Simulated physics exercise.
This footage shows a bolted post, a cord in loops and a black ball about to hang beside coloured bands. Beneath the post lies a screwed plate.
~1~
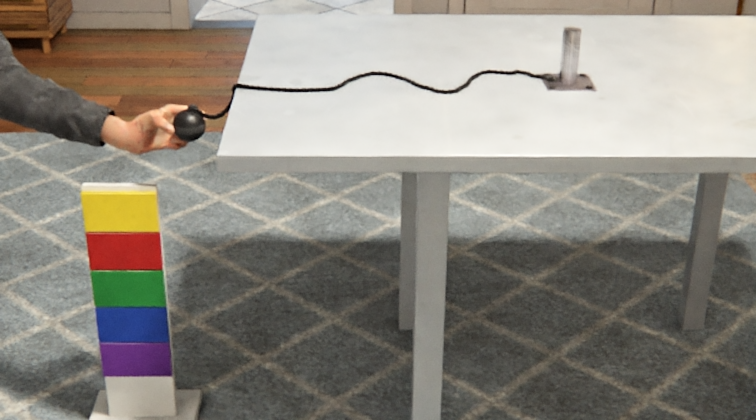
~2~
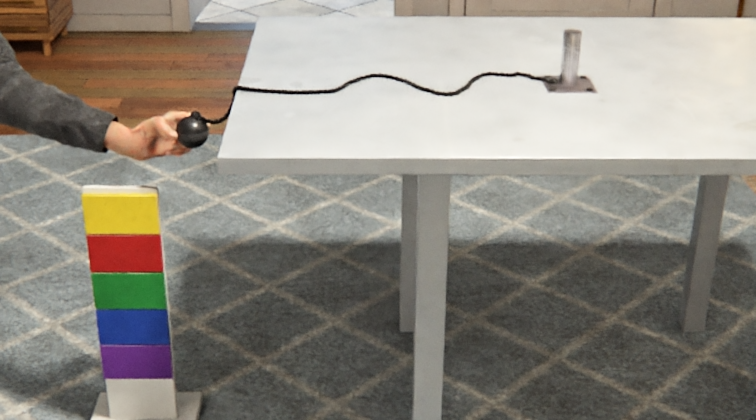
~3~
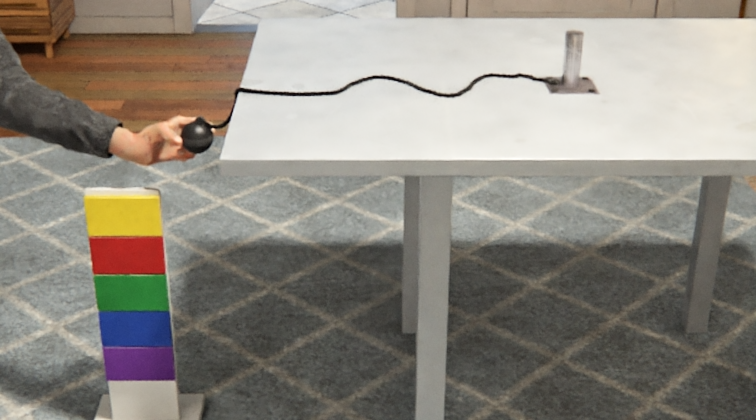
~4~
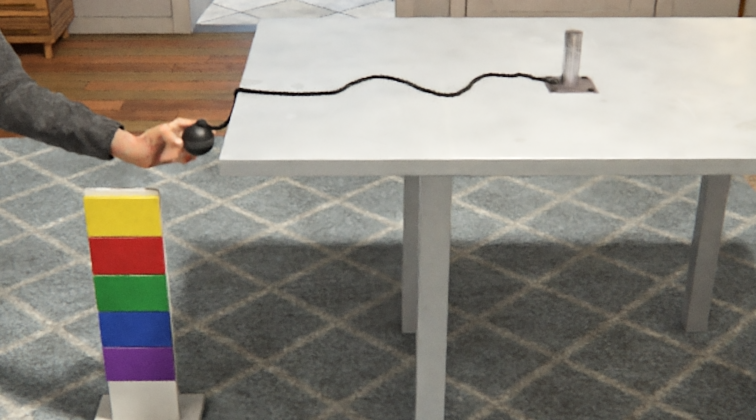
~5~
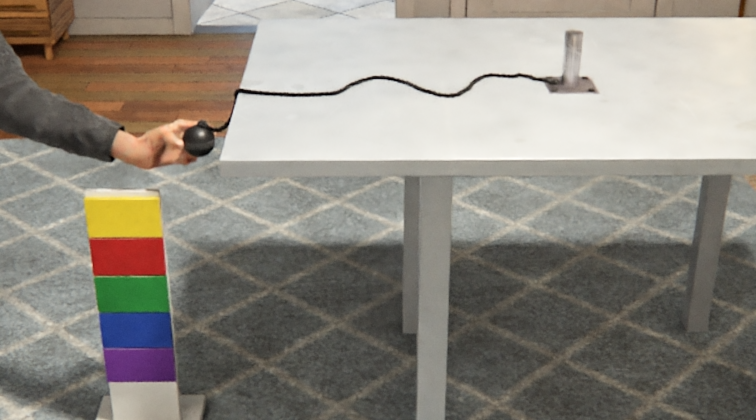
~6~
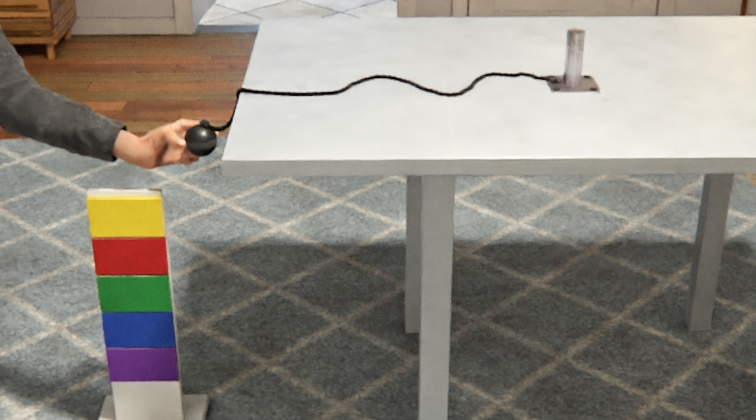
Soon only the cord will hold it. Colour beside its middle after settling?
Red.
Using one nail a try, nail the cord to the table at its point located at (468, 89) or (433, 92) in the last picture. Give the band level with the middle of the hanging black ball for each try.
Try one: Yellow. Try two: Yellow.
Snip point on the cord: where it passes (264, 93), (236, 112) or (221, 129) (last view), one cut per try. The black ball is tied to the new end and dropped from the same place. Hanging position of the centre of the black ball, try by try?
One spot per try: (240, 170), (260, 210), and (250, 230).
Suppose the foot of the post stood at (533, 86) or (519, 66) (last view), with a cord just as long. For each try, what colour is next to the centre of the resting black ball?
The first case gives green, the second gives green.
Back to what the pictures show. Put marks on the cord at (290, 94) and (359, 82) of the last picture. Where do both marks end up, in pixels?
Roughly (241, 133) for the first and (282, 89) for the second.
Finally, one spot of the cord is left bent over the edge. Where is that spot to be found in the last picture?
That spot is around (333, 93).
Early on, ball near (280, 245); level with red.
Midway, ball near (232, 251); level with red.
Finally, ball near (243, 253); level with red. Its centre hangs level with the red band.
